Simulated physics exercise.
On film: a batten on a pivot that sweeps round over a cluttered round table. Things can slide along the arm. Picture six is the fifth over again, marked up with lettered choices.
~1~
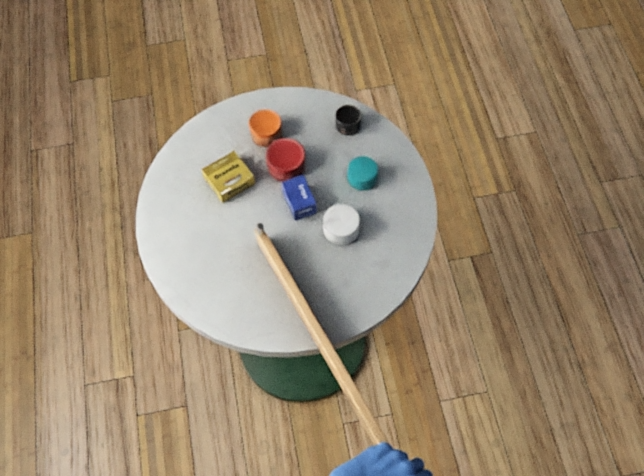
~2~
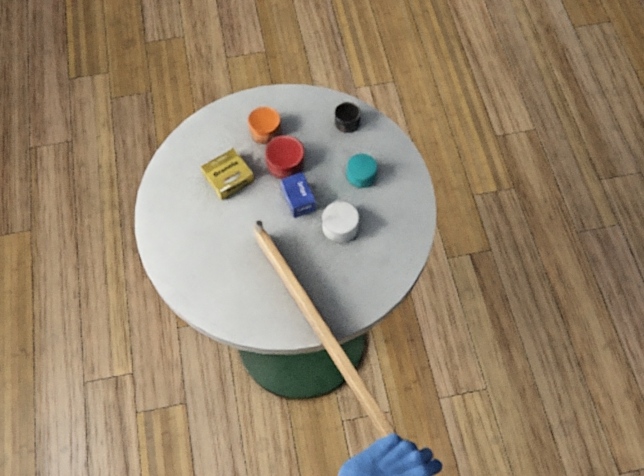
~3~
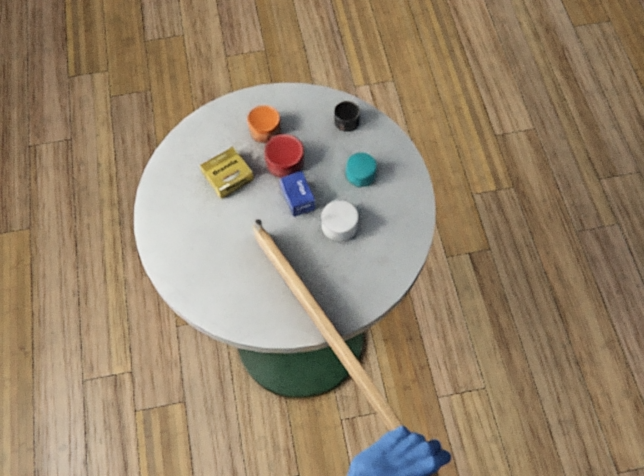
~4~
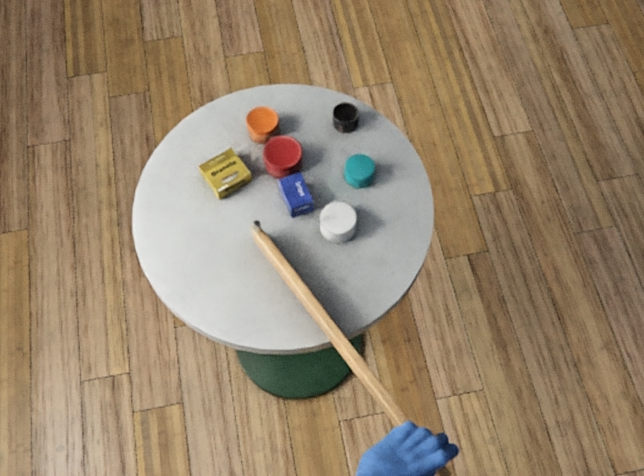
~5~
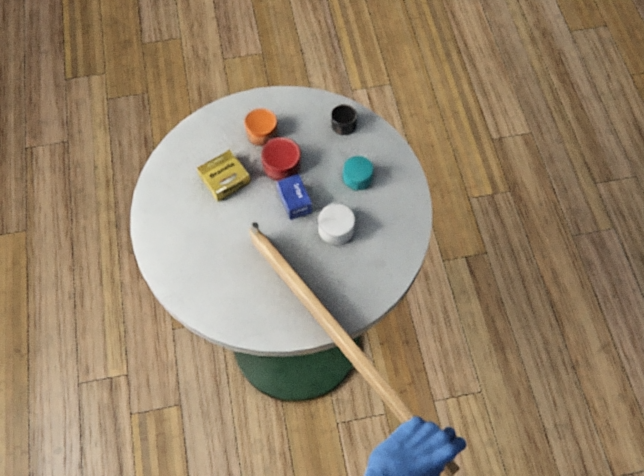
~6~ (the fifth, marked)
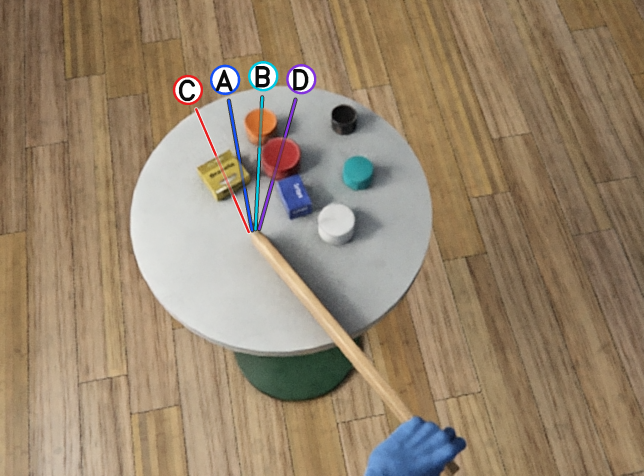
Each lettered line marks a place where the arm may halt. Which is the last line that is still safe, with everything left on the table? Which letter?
Nothing falls up to B.
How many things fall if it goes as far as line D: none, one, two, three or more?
By then, none.
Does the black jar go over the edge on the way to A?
Yes.
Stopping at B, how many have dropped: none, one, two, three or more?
In all, none.
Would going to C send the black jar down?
By then, yes.
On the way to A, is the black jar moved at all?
Yes.
On the marked copy, A at (240, 163); B at (259, 160); C at (221, 168); D at (278, 161).
Following B. Soon after the start, arm (354, 232); white tin (337, 222); black jar (344, 120).
Later, arm (319, 168); orange tub (259, 125); turquoise tin (330, 144).
In the end, arm (260, 150); black jar (249, 91); orange tub (216, 111); nothing has fallen.
As for the rest, A drops the black jar and orange tub; C drops the black jar and orange tub; D is safe but short.
